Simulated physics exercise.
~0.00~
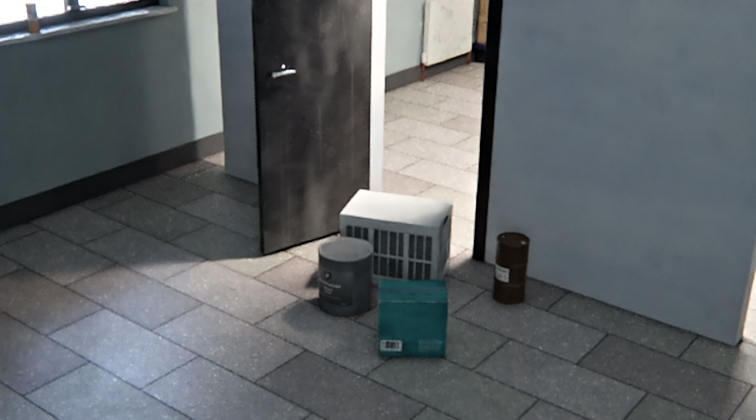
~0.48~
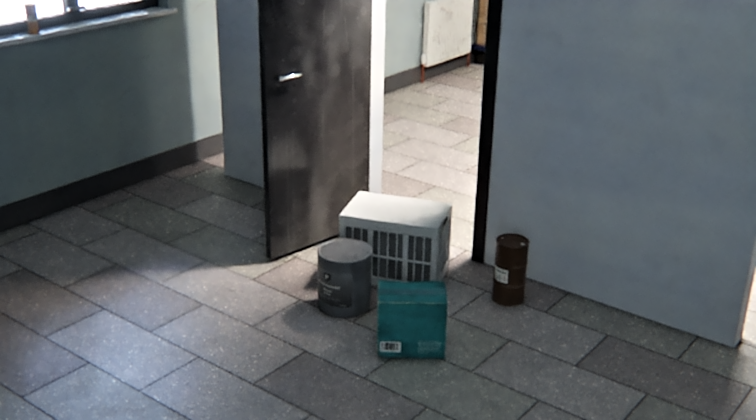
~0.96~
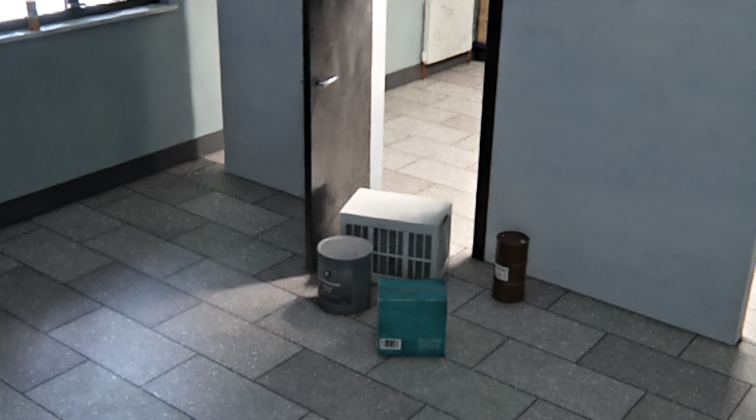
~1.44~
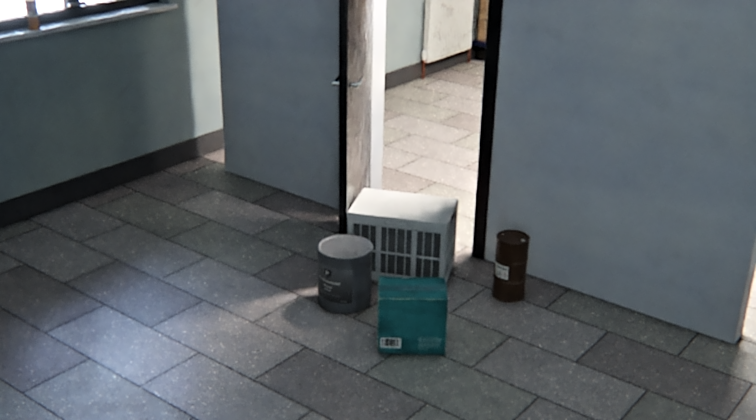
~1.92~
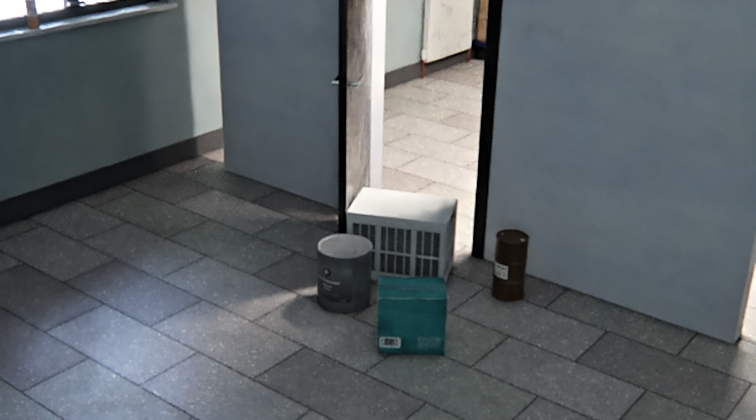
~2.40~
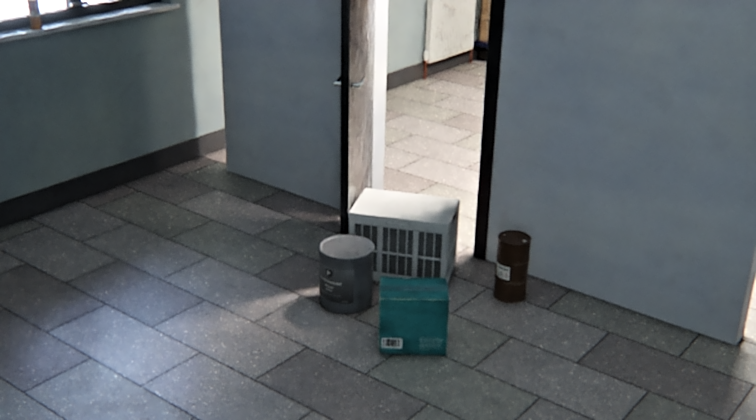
The footage shows a dark door swinging partway toward its frame, behind a grey pail, a turquoise box and a white slatted unit, with a brown canister to the right. The door reaches the white unit, which shifts slightly right, then stops and remains well open.
